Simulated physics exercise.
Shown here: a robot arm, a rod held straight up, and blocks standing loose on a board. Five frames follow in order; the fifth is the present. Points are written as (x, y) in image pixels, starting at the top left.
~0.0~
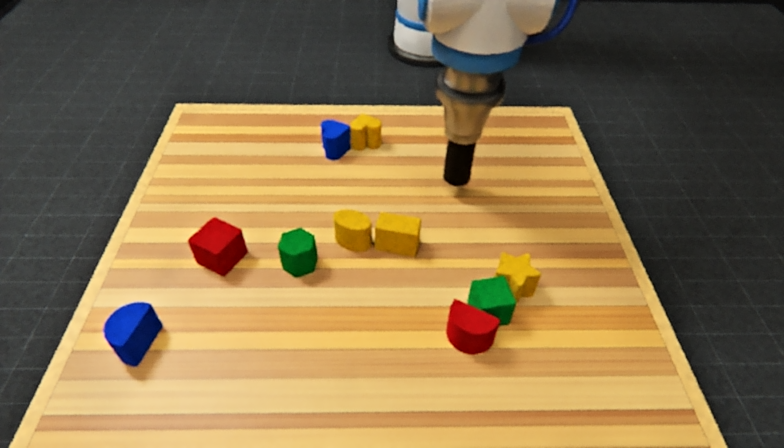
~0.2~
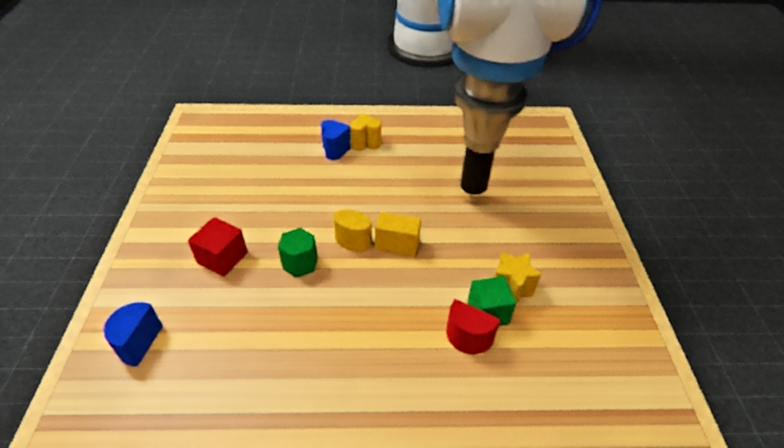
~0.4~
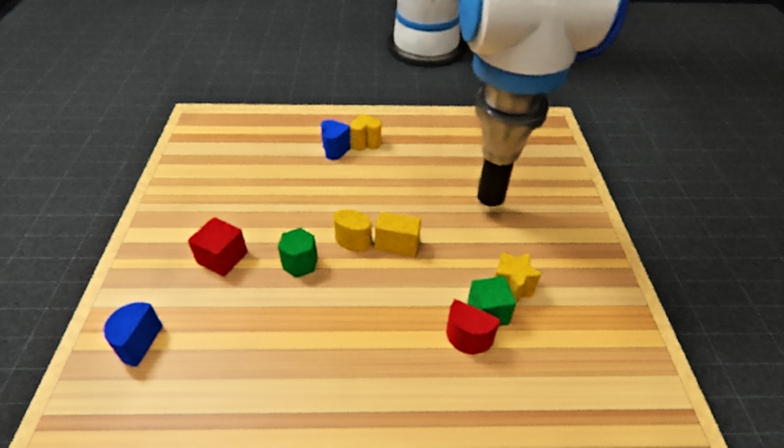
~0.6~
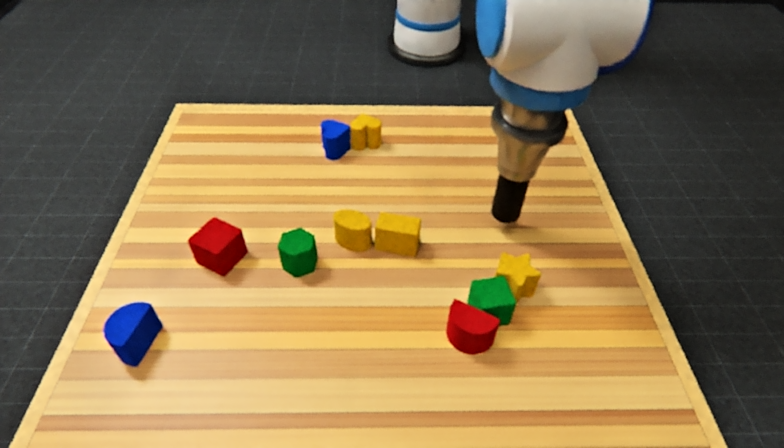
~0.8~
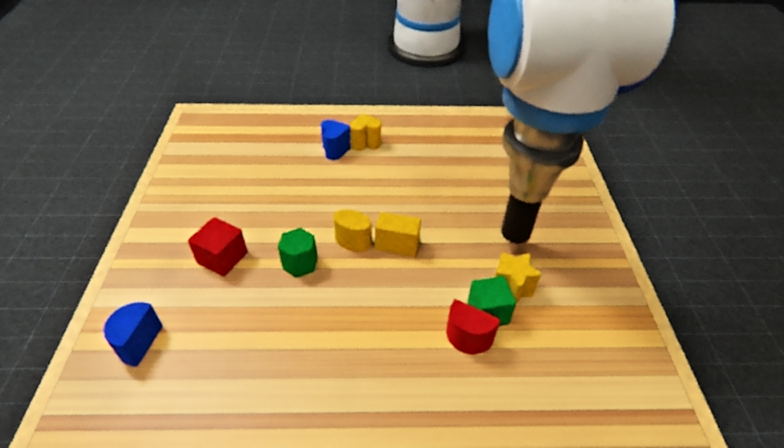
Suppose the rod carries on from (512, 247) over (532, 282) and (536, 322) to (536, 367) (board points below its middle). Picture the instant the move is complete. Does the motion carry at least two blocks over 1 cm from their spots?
Yes - that is the case.
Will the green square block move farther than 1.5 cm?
Yes - that is the case.
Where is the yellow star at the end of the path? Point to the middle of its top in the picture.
Its top middle will sit at (509, 329).
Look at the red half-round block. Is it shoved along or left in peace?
That block ends up displaced.
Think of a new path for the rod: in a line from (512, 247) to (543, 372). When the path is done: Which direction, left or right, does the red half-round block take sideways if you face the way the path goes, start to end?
Moves right.
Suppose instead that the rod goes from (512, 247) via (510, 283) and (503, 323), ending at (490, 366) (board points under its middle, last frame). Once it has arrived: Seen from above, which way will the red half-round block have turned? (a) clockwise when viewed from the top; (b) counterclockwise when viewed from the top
Letter a.
What follows on the original path. One third of the way, rod at (537, 268); green square block at (490, 293); yellow star at (521, 278), turned 40° clockwise.
Two thirds of the way, rod at (542, 309); red half-round block at (460, 327); green square block at (475, 304), turned 35° clockwise; yellow star at (515, 309), turned 70° clockwise.
At the end, rod at (542, 355); red half-round block at (458, 329); green square block at (471, 304), turned 45° clockwise; yellow star at (509, 329), turned 110° clockwise.
